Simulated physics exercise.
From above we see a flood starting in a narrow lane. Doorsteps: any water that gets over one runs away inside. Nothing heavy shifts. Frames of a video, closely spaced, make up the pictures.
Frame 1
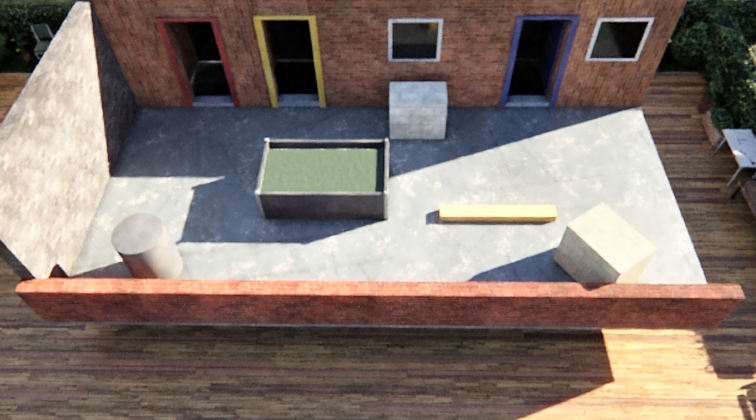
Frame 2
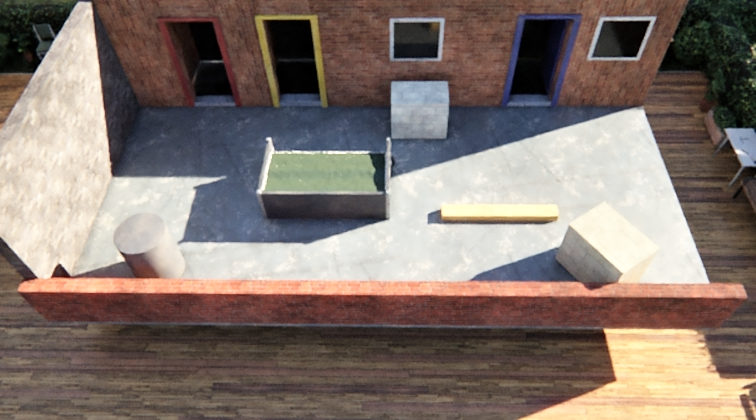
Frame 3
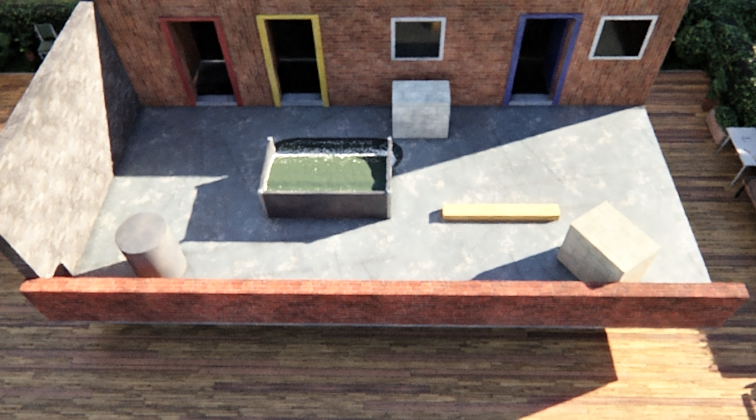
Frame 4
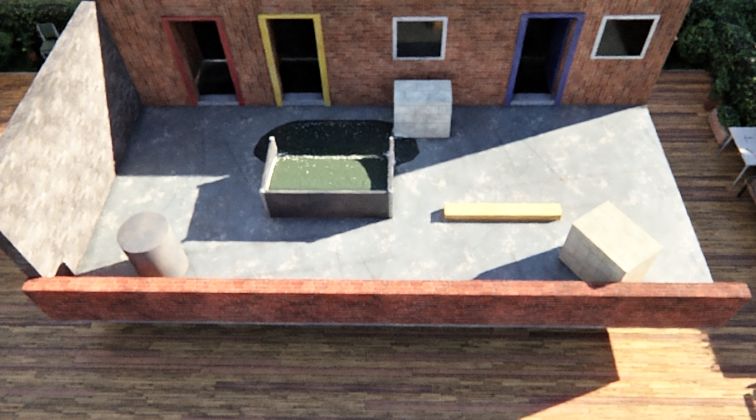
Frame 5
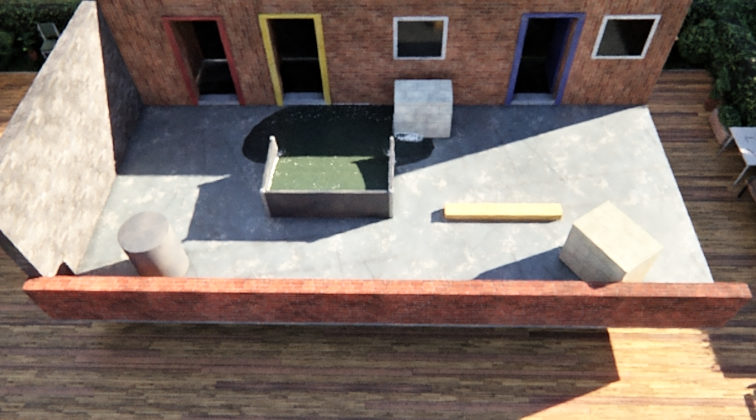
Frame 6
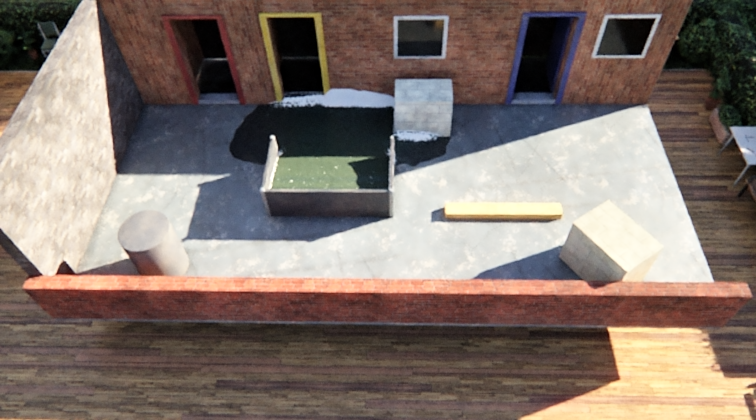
Dark water pouring out through the far side of a tank and spreading across a grey courtyard toward the brick wall behind.
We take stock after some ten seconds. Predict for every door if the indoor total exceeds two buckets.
Prediction: The yellow door exceeds it, the blue door does not exceed it, the red door does not exceed it.
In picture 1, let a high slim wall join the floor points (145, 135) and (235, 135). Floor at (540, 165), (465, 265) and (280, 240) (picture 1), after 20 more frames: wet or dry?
Submerged, spared, then spared.
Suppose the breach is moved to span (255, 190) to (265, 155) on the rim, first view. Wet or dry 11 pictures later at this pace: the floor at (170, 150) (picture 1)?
That spot ends up inundated.
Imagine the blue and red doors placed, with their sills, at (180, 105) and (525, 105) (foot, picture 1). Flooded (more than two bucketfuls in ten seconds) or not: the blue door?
Blue door: It stays within it.
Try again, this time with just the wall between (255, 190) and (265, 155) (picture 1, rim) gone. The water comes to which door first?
I'd say the door marked red.
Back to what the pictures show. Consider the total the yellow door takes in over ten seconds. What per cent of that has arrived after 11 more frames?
Some 85 per cent.
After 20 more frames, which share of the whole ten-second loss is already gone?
Estimate: 50 %.
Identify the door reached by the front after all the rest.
That would be the blue-painted one.
A moment on, water covers 15 % of the floor; the yellow door far over two buckets in, the blue door not reached, the red door wet at the sill, nothing in.
Next, water covers 25 % of the floor; the yellow door far over two buckets in, the blue door wet at the sill, nothing in, the red door wet at the sill, nothing in.
Then, water covers 50 % of the floor; the yellow door far over two buckets in, the blue door wet at the sill, nothing in, the red door wet at the sill, nothing in.
Later, water covers 55 % of the floor; the yellow door far over two buckets in, the blue door wet at the sill, nothing in, the red door wet at the sill, nothing in.
In the end, water covers 70 % of the floor; the yellow door far over two buckets in, the blue door wet at the sill, nothing in, the red door wet at the sill, nothing in.
